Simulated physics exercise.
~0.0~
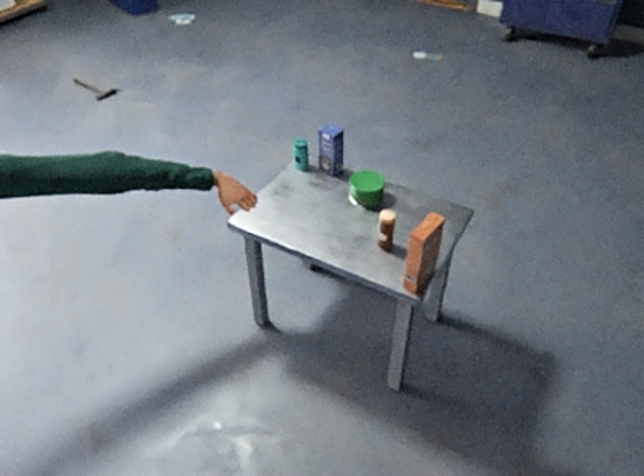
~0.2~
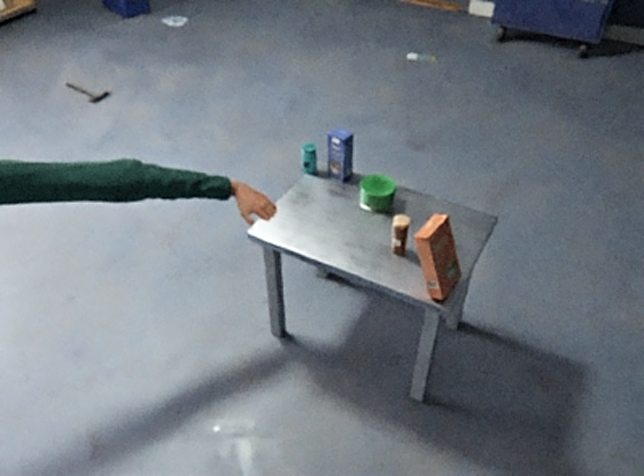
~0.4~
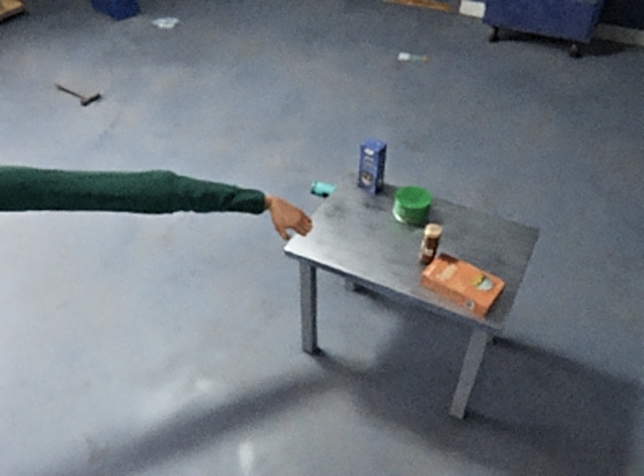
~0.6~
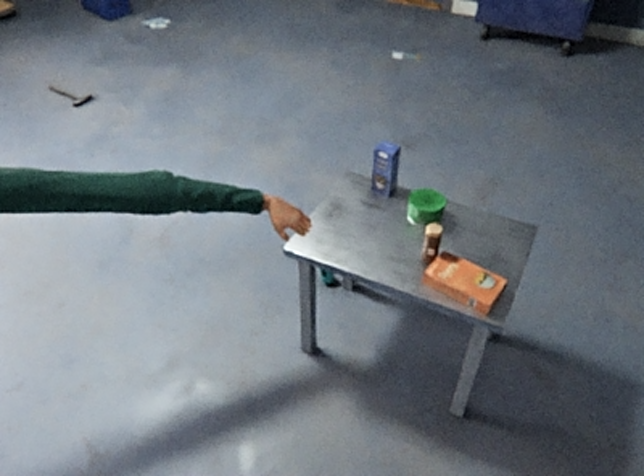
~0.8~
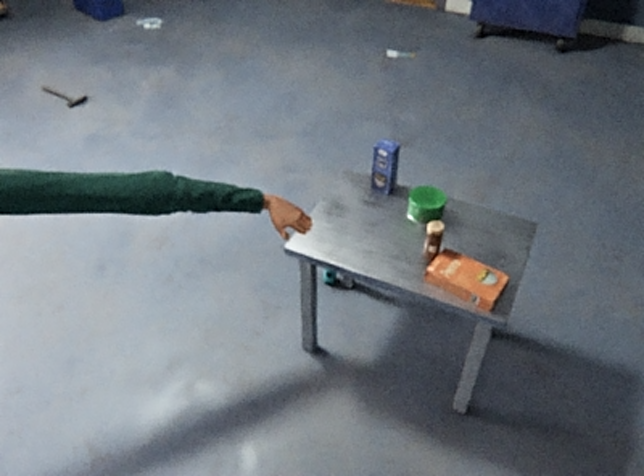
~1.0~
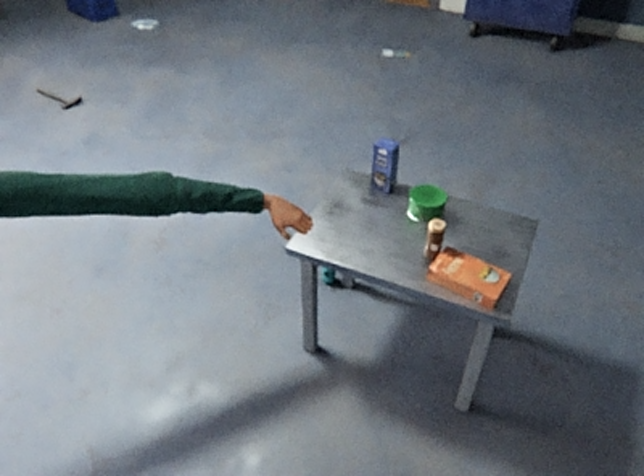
A table shoved right by a hand stops as an orange box topples and a turquoise shaker falls off.
